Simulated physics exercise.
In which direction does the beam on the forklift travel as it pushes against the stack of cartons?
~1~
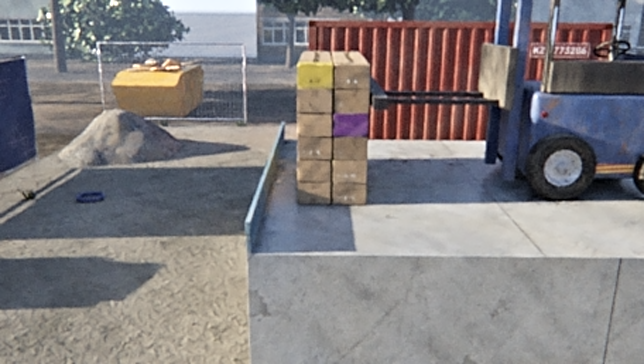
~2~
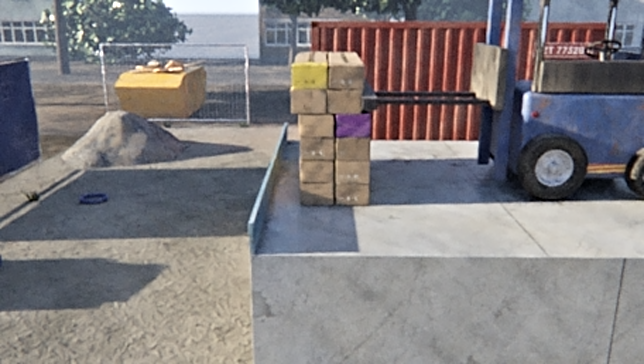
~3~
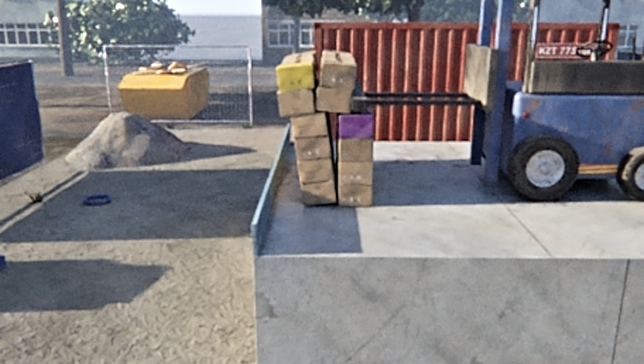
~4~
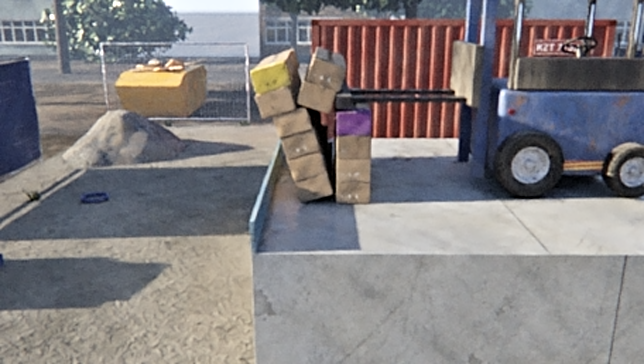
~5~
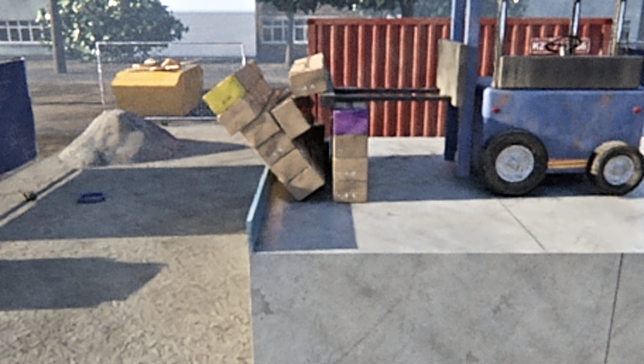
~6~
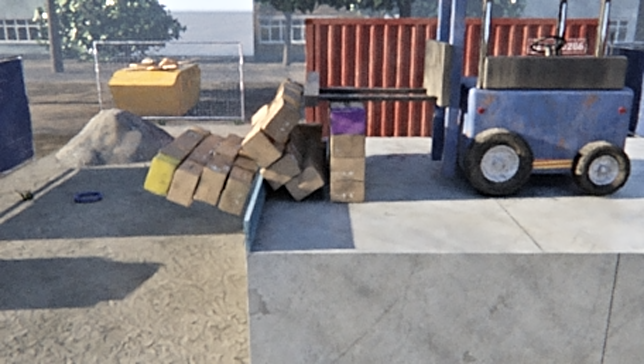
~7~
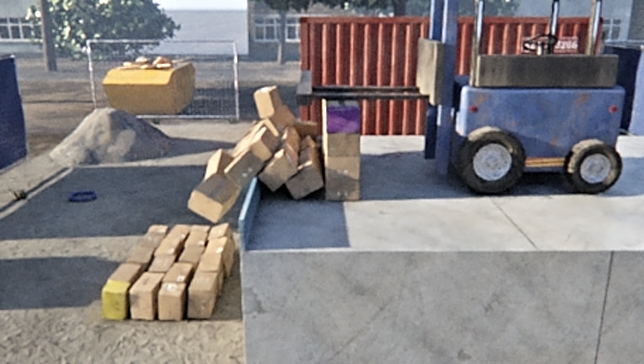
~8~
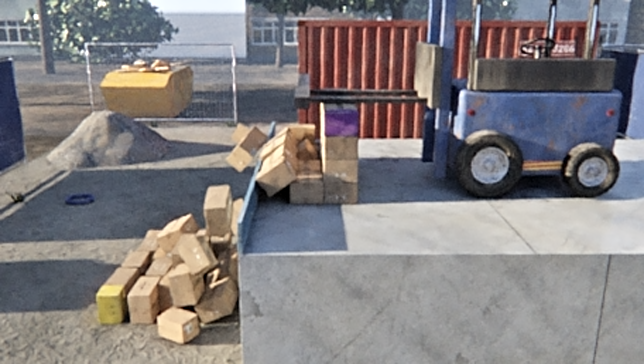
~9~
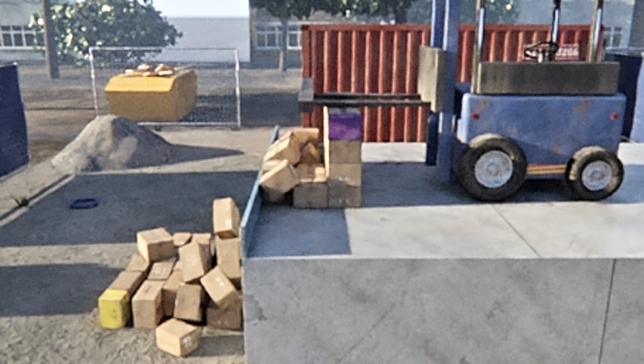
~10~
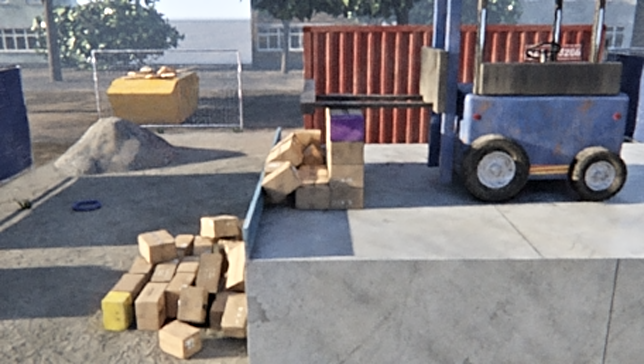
The beam travels to the left, pushing the upper part of the stack toward the platform edge.
